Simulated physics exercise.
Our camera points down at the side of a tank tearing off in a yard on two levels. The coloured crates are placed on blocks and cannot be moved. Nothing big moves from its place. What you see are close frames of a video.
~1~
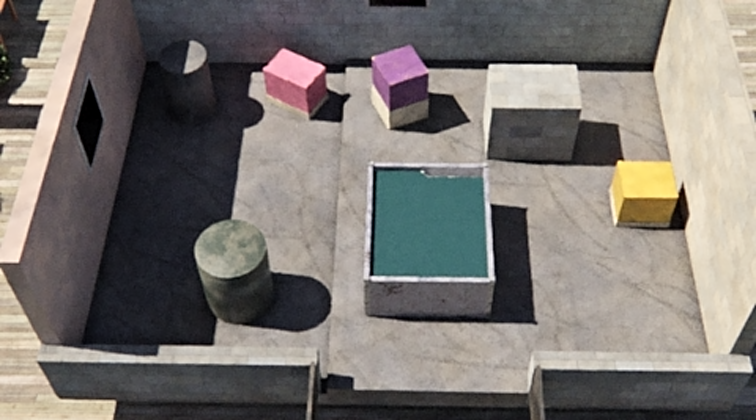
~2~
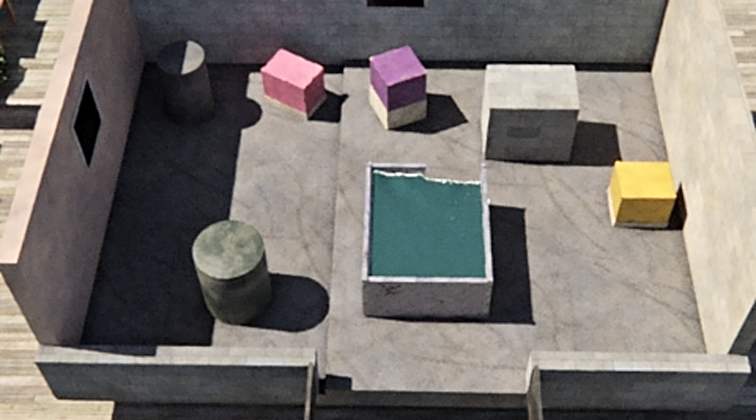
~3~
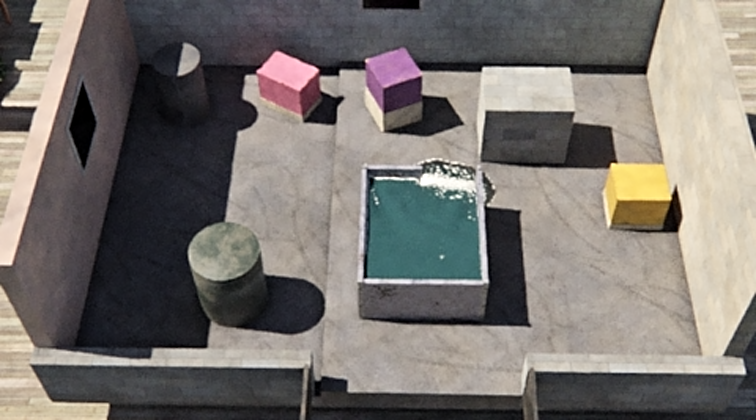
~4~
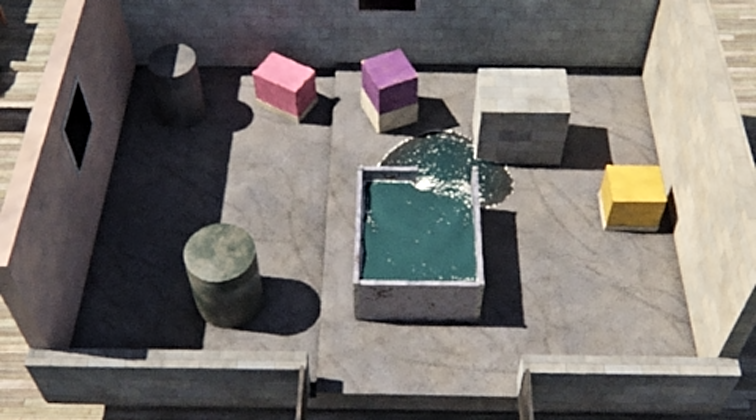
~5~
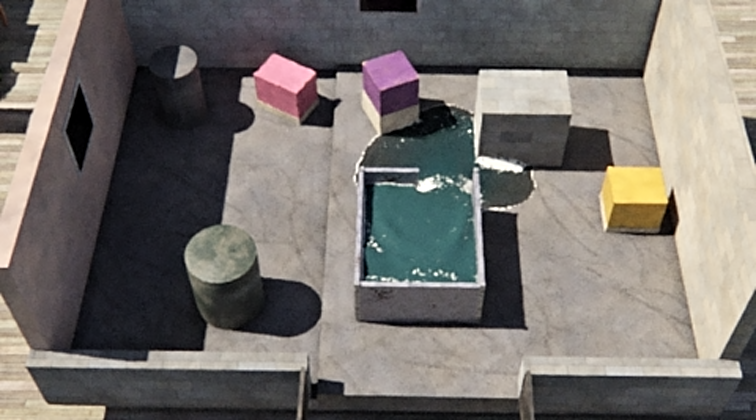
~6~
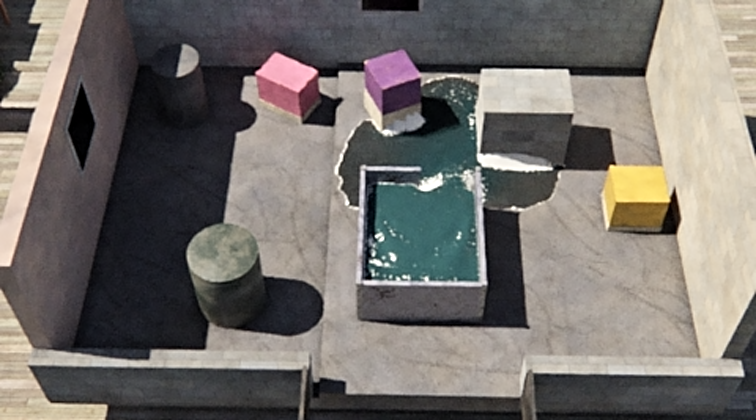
In a walled yard with scattered blocks and cylinders, green water poured out over the far side of a rectangular tank, then spread across the floor behind it, around the purple and grey blocks.
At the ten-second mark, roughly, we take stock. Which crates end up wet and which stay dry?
In the end the purple crate ends up dry. The pink crate ends up wet. The yellow crate ends up wet.
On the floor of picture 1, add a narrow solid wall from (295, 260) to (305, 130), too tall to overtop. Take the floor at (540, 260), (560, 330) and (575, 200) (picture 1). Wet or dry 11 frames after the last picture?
The first point comes out unwetted, the next unwetted, the last inundated.
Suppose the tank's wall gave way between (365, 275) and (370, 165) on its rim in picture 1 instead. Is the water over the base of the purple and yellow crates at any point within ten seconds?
My reading: Purple stays untouched, yellow stays untouched.
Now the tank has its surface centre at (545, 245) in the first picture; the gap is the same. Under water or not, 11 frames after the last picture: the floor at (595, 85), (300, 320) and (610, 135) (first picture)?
In that order: Awash, free of water, flooded.
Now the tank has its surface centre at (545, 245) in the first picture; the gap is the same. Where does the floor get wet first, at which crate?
It is the one in yellow.
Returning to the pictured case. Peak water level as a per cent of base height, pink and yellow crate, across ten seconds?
The first reaches around 150 in a hundred, the second around 200.
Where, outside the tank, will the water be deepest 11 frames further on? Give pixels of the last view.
I'd say near (453, 75).
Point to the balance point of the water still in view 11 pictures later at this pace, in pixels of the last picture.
The water's middle lies around (441, 193).
A moment on, water covers 20 % of the floor; the purple crate water round its plinth, the pink crate water round its plinth, the yellow crate water round its plinth.
Next, water covers 35 % of the floor; the purple crate water round its plinth, the pink crate water round its plinth, the yellow crate water round its plinth.
Then, water covers 50 % of the floor; the purple crate water round its plinth, the pink crate water round its plinth, the yellow crate water round its plinth.
Later, water covers 80 % of the floor; the purple crate water round its plinth, the pink crate water round its plinth, the yellow crate water round its plinth.
In the end, water covers 95 % of the floor; the purple crate stayed above the water, the pink crate was topped, the yellow crate was topped.
